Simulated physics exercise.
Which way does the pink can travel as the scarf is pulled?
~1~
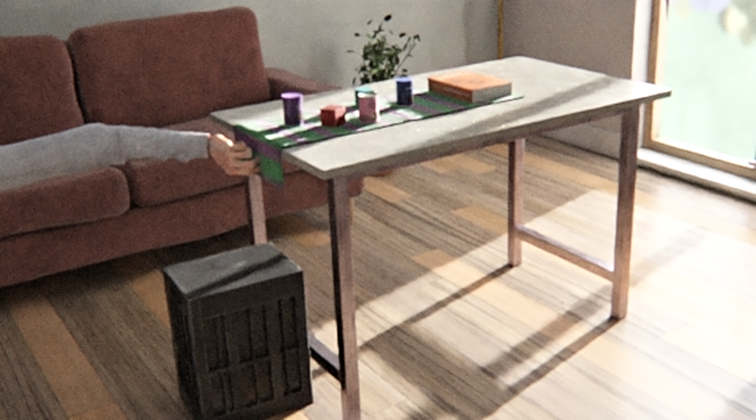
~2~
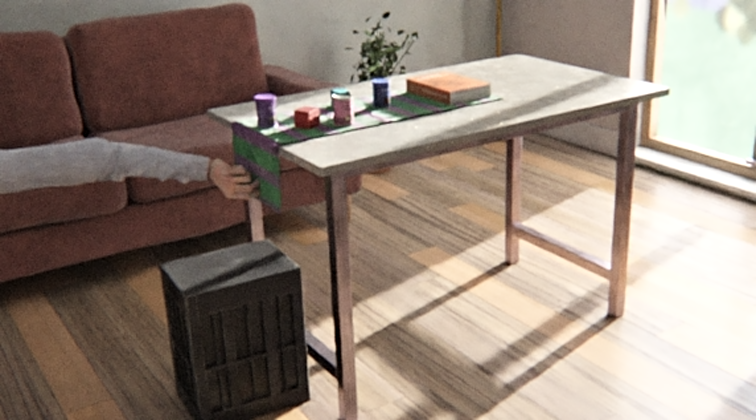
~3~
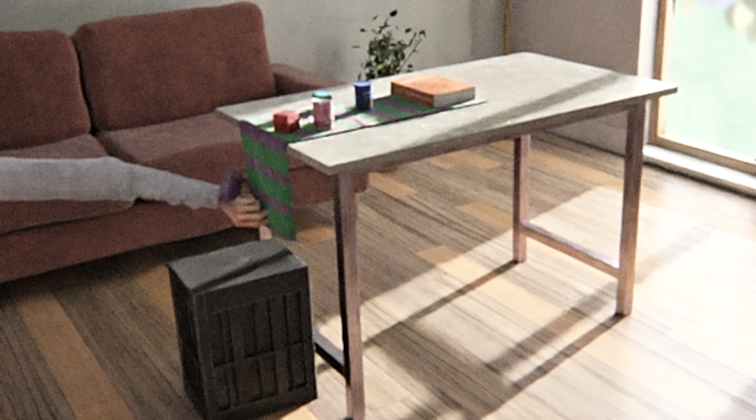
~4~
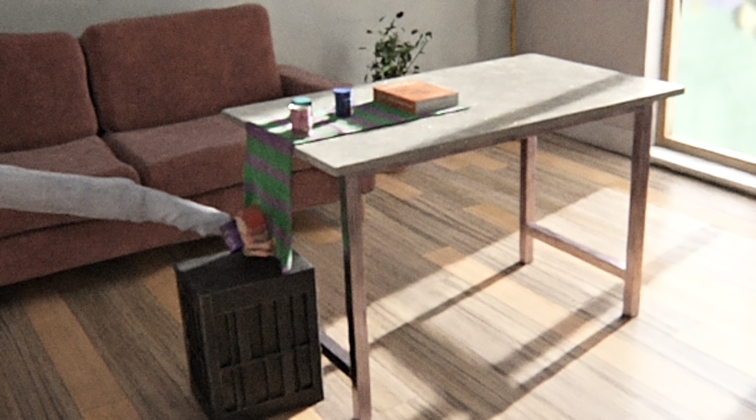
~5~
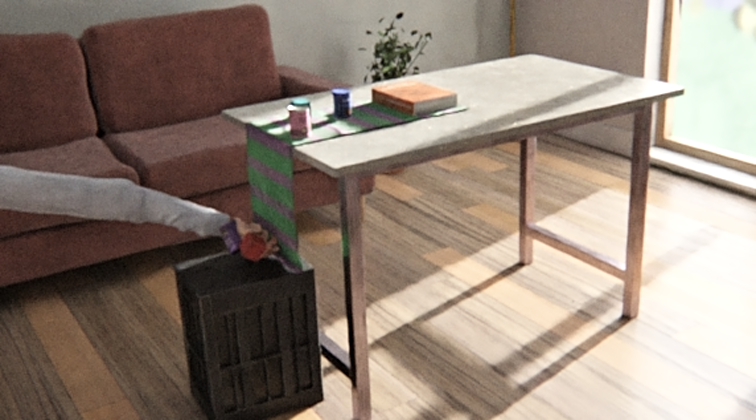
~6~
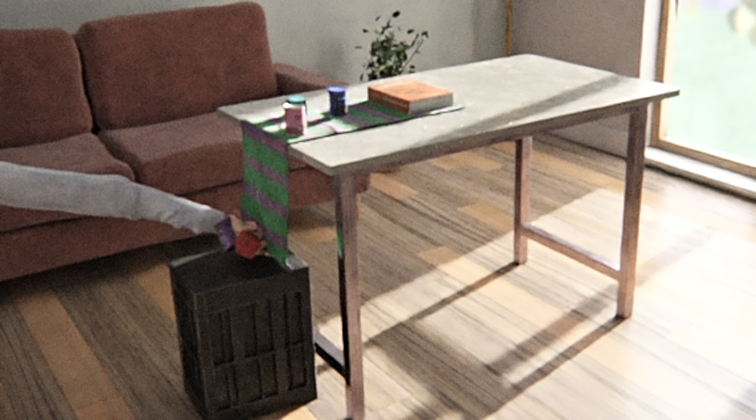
The pink can moves to the left, riding upright on the scarf toward the table's edge.
